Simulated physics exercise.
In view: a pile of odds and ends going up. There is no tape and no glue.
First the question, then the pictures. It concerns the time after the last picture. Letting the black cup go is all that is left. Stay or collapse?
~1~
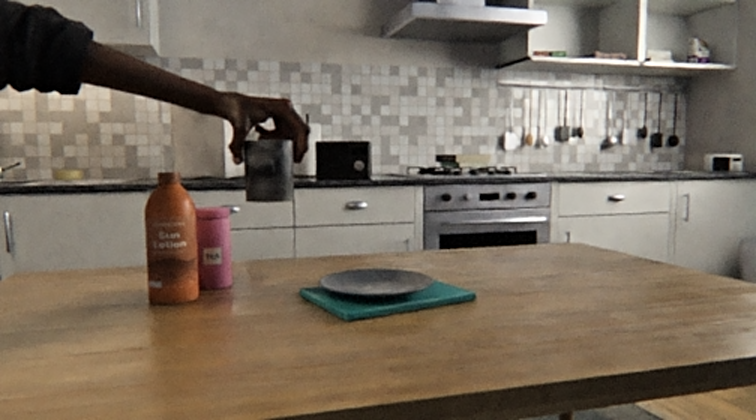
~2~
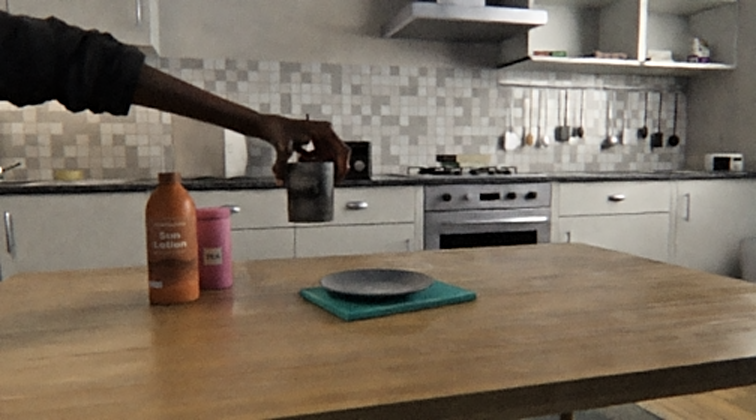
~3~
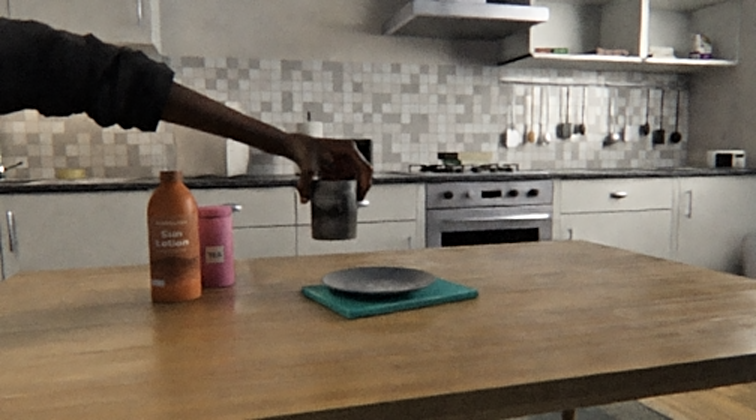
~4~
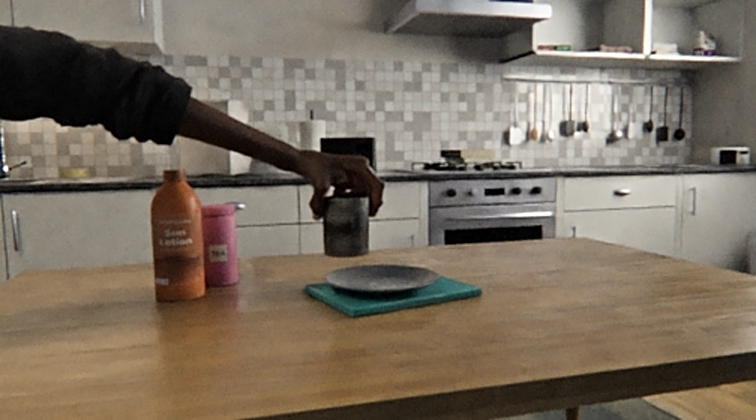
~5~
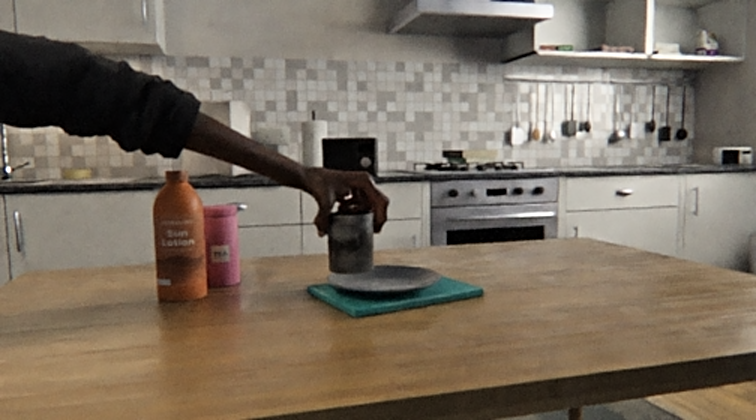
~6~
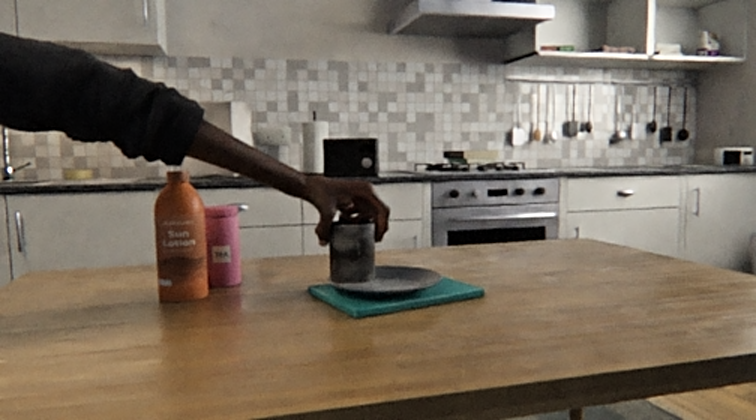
It will remain standing.
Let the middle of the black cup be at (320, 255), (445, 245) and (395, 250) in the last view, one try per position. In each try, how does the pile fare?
Lab note - case 1: Collapse; case 2: Collapse; case 3: No collapse.
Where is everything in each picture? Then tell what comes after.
In the first frame, still above its spot; black cup (269, 171); turquoise tray (387, 295).
In the second frame, still above its spot; black cup (310, 192); grey plate (377, 285).
In the third frame, still above its spot; black cup (334, 209); turquoise tray (389, 292).
In the fourth frame, still above its spot; black cup (346, 225); grey plate (382, 281).
In the fifth frame, still above its spot; black cup (351, 241); turquoise tray (394, 291).
In the sixth frame, in place under the hand; black cup (352, 251); grey plate (385, 282).
Then, 0.60 s after the last picture, nothing has stirred.
Then, 1.40 s after the last picture, black cup resting near (352, 251).
At rest, all 5 in place. Seen from the same camera at the end, black cup near (352, 251). The pile holds.
